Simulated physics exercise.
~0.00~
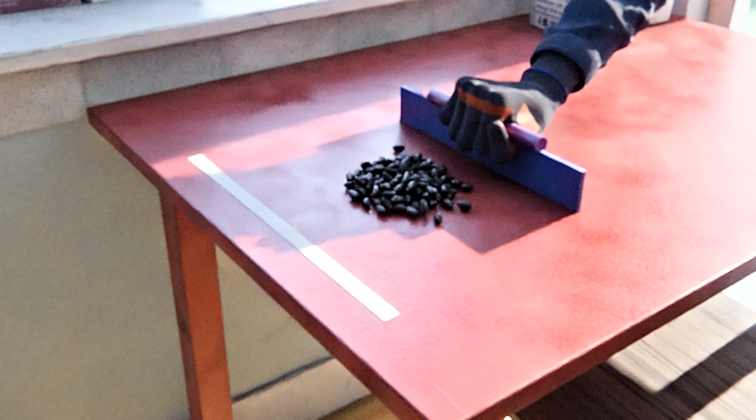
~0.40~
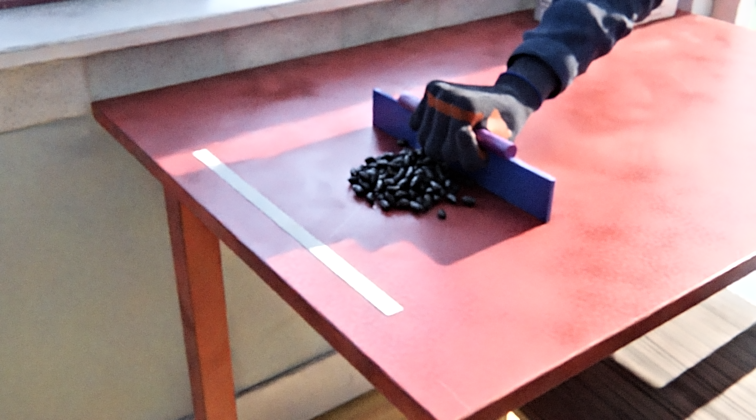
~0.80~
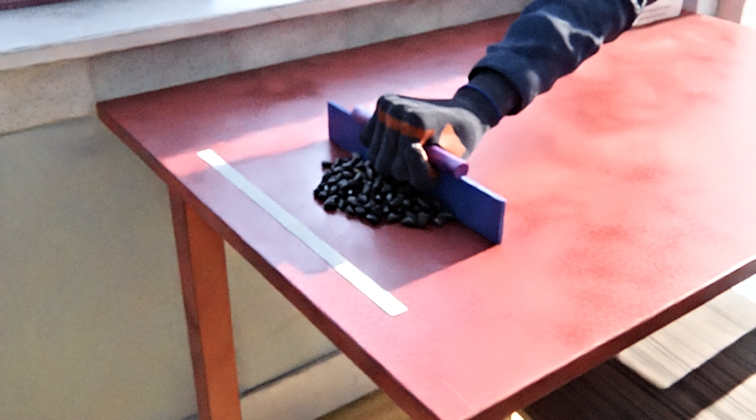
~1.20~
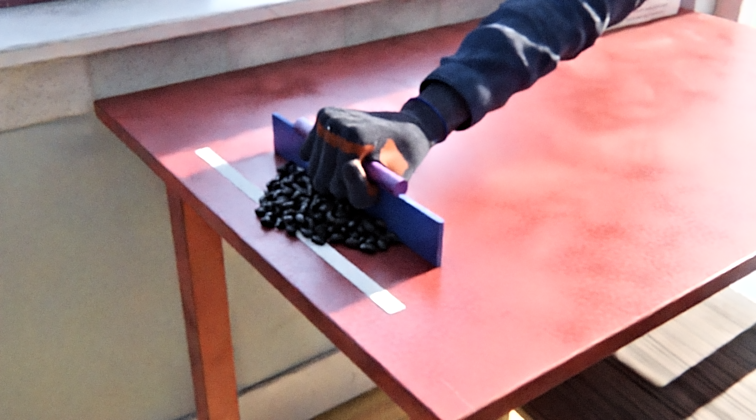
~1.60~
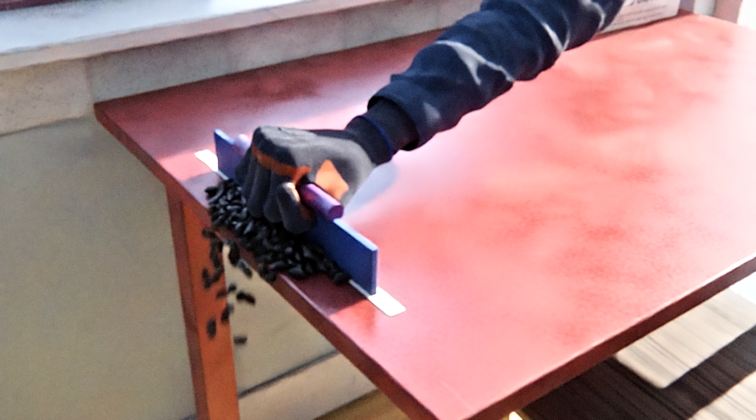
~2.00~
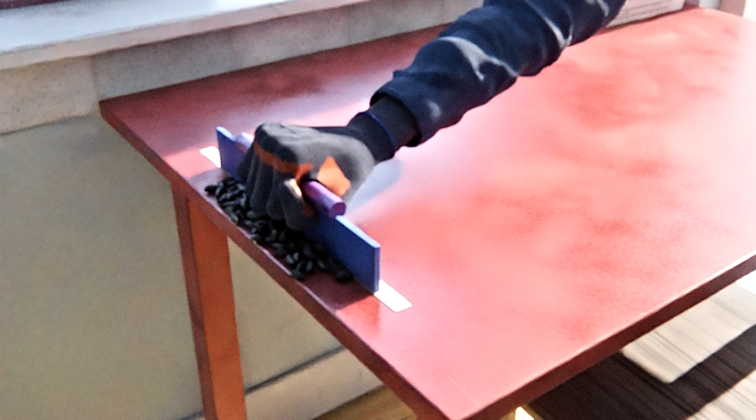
A gloved hand pushed a blue scraper left across a red table, sweeping a heap of small black pieces over a strip of white tape. The scraper stopped at the tape as some pieces tumbled off the edge, while others stayed on the table.
